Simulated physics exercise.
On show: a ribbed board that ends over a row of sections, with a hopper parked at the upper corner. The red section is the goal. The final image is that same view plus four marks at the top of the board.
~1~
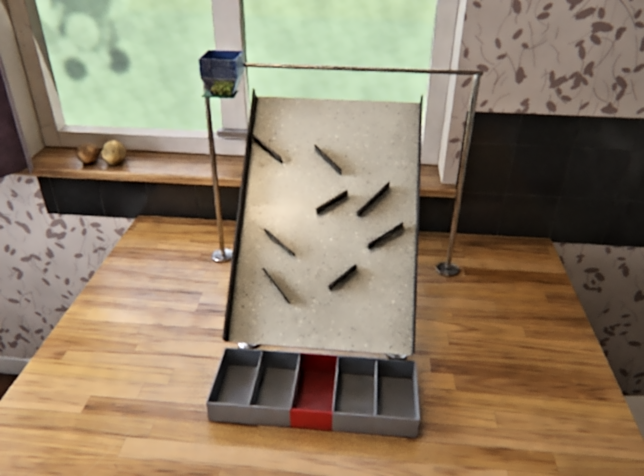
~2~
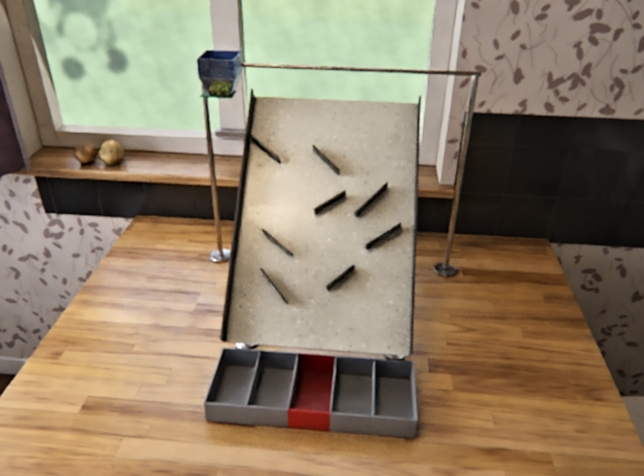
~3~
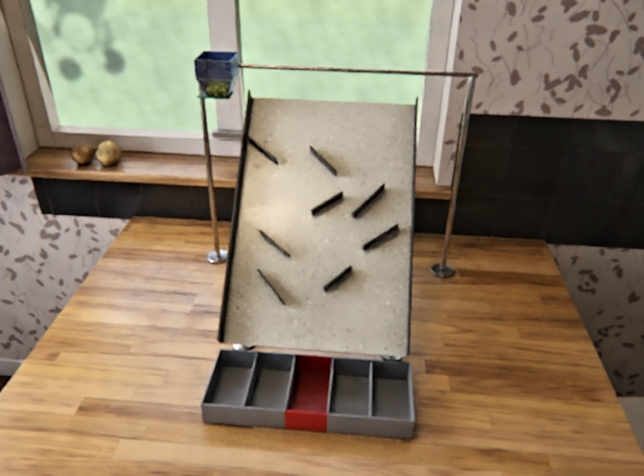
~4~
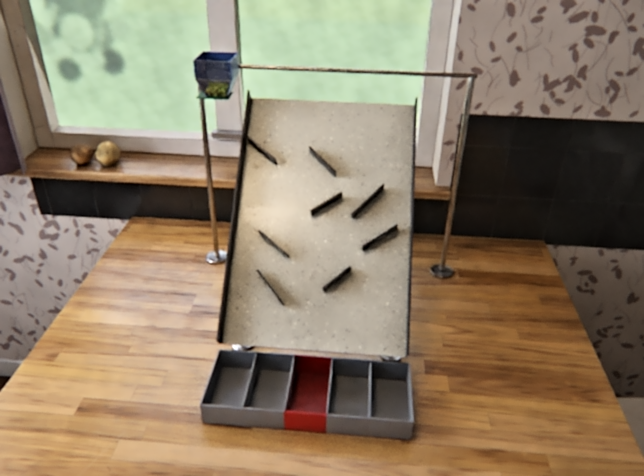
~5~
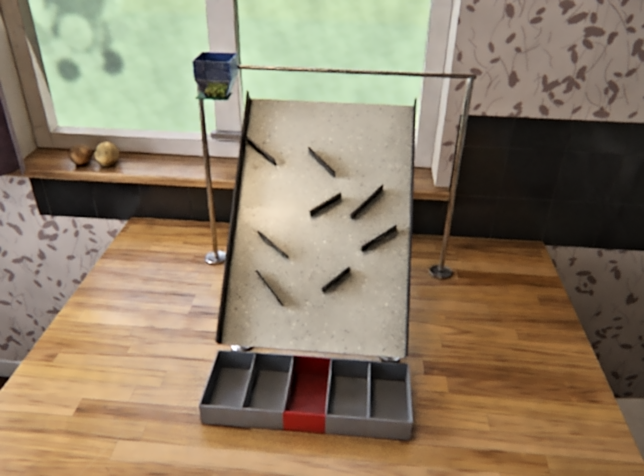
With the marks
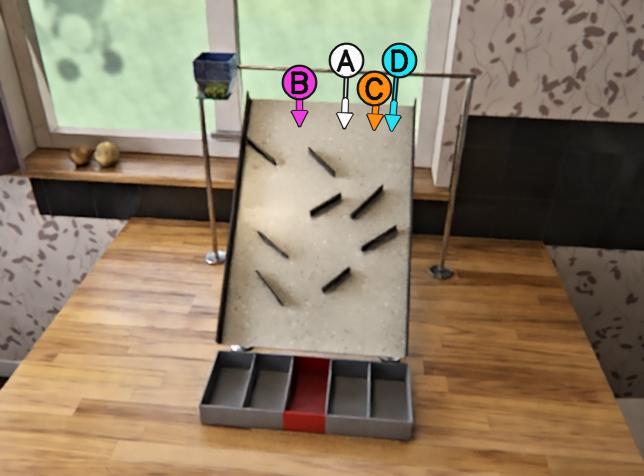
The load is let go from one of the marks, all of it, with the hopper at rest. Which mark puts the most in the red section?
Go for B.
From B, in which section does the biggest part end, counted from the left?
The third from the left.
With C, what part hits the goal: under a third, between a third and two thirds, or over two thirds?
Under a third.
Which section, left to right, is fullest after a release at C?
It is the second one.
On the marked copy, mark A meets the board at (344, 122); mark B meets the board at (299, 120); mark C meets the board at (374, 124); mark D meets the board at (392, 125).
Choosing A, about a tenth in the red section, the larger part in other sections, about a tenth outside the box.
Choosing B, roughly two thirds in the red section, roughly a third in other sections.
Choosing C, roughly a quarter in the red section, the larger part in other sections, just a few outside the box.
Choosing D, about a tenth in the red section, the larger part in other sections.
